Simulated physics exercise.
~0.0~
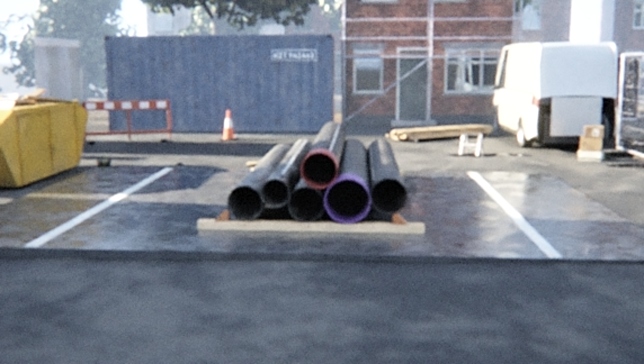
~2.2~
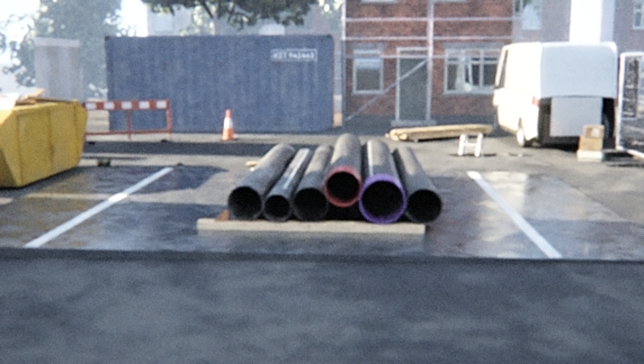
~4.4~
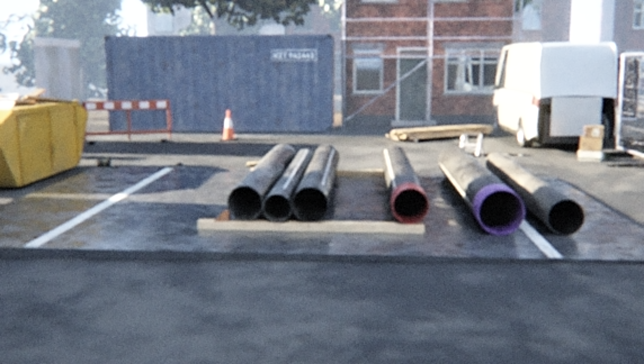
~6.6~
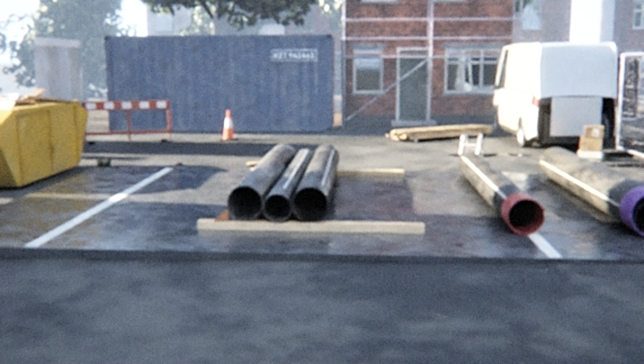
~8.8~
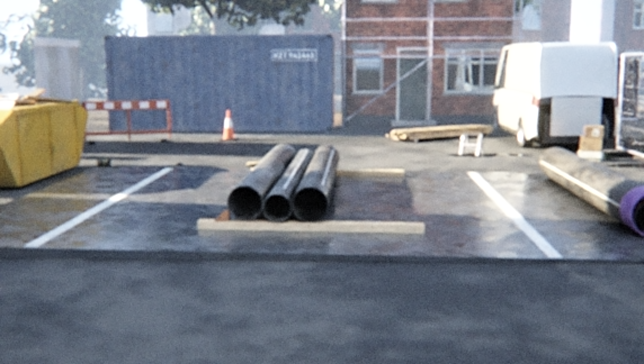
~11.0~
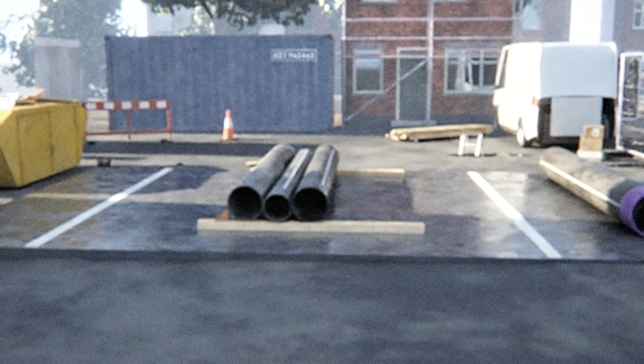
At first, six black plastic pipes, one with a red end and one with a purple end, sit stacked on timber bearers between white lines in a yard with a yellow skip, a blue container and a white van. The stack slumps to the right, and the red pipe drops into a row with the others. Three pipes then roll off to the right, with the purple one and a plain black one leading and the red one behind. All three cross the right line. Finally, three black pipes remain on the bearers, while the purple pipe rests at the right edge and the red is out of view.
